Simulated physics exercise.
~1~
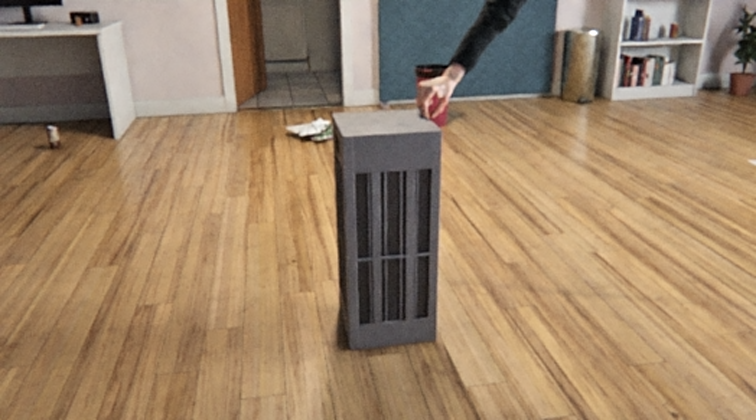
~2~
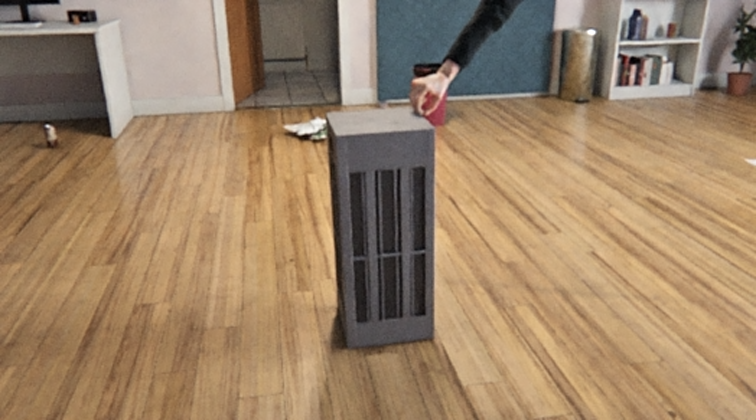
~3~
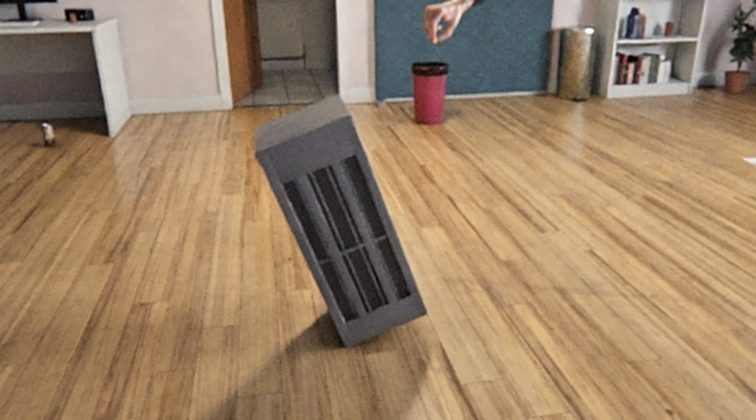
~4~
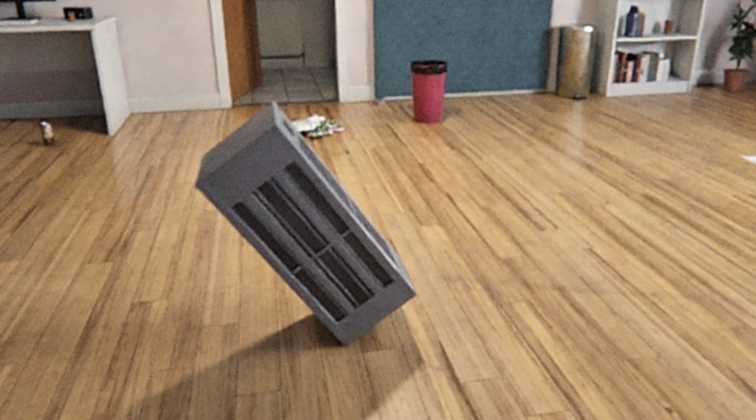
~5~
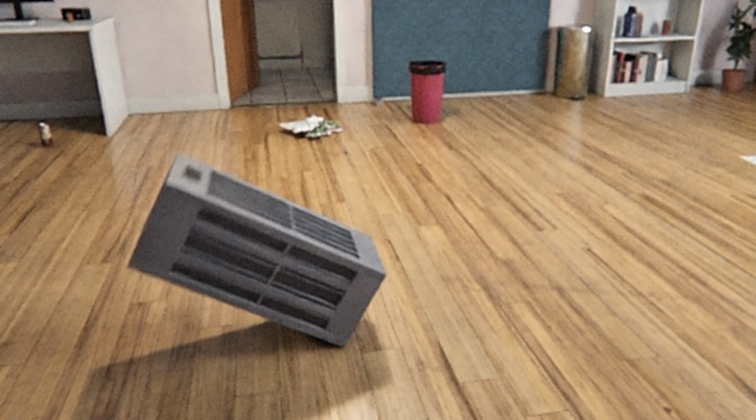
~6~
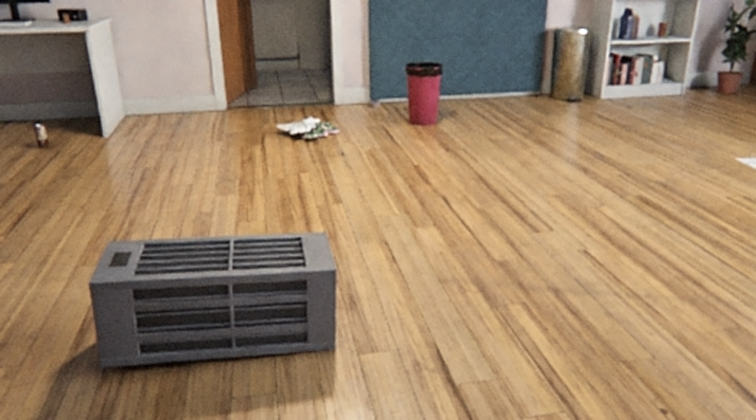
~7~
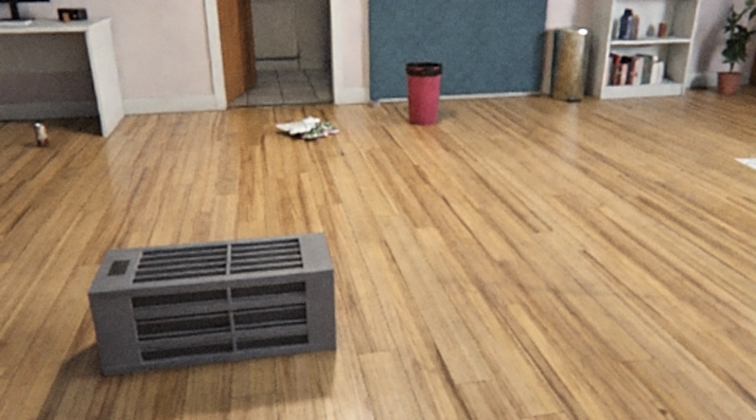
A tall grey crate tips left after a hand pushes it and lands on its side.
